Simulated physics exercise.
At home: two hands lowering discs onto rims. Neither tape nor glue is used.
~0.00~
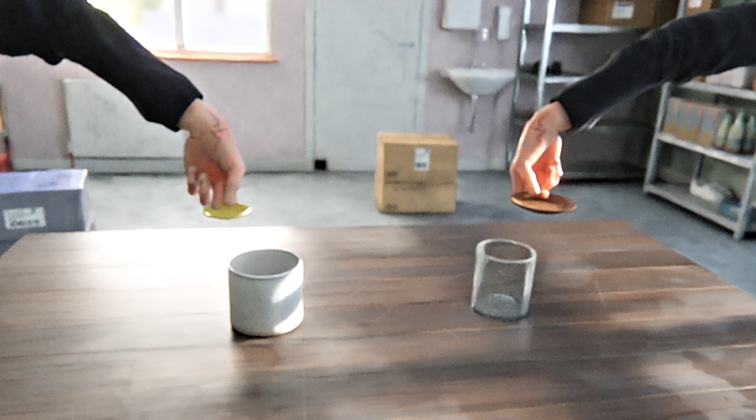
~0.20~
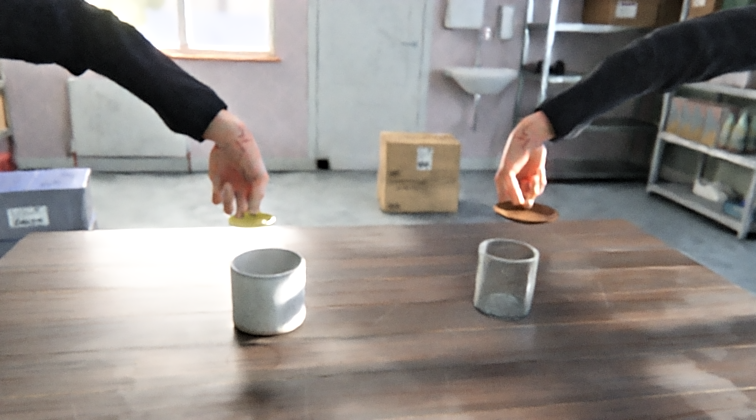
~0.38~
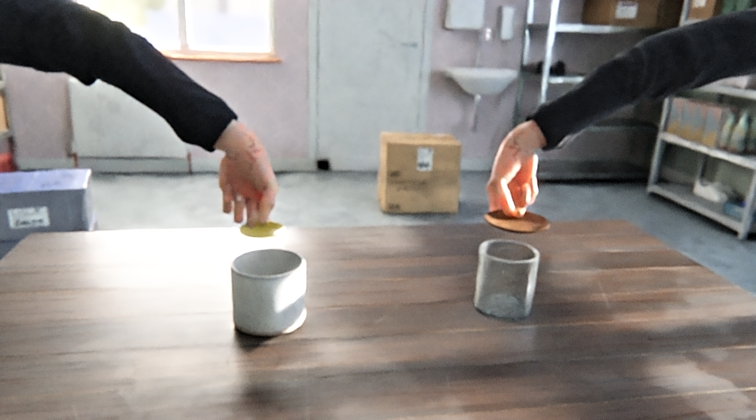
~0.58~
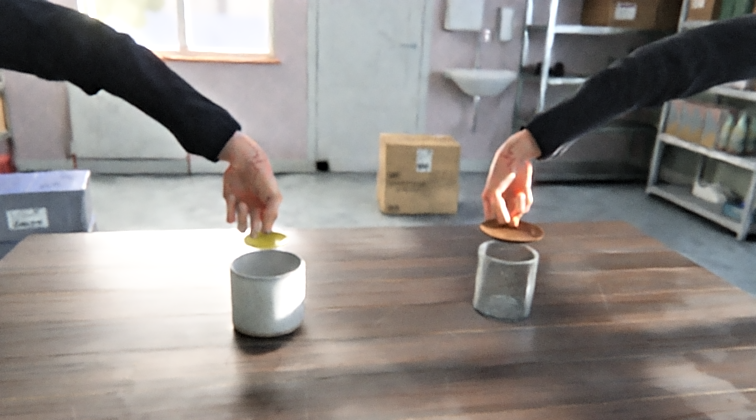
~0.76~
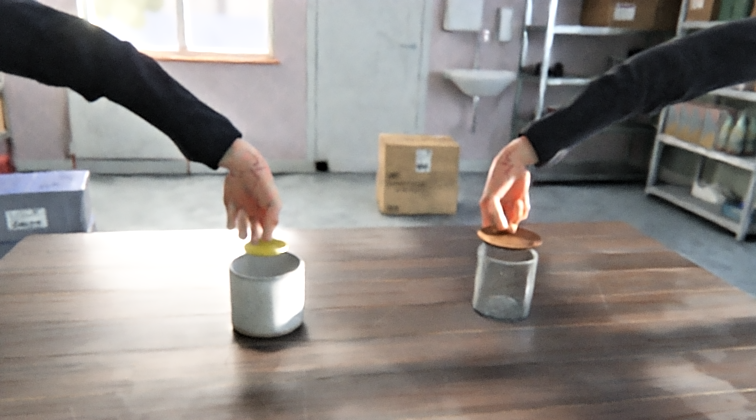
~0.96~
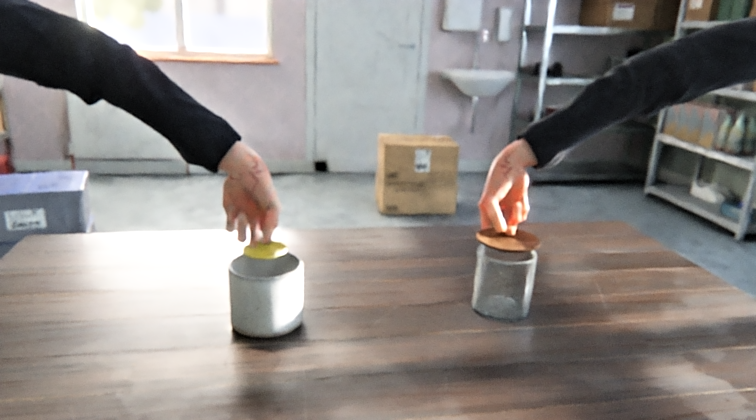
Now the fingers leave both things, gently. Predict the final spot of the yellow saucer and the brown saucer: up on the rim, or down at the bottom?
The yellow saucer goes down to the bottom. The brown saucer stays up on the rim.
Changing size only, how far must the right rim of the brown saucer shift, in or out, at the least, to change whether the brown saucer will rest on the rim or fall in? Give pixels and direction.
Left, 4 pixels.
Around 1.08 s, yellow saucer travelled a little near (266, 270); brown saucer moving near (507, 247).
Around 1.14 s, yellow saucer in the air near (267, 308); brown saucer sitting on the rim near (507, 248).
Finally (1.9 s), the yellow saucer drops inside, near (267, 315); the brown saucer covers the opening, near (507, 248).
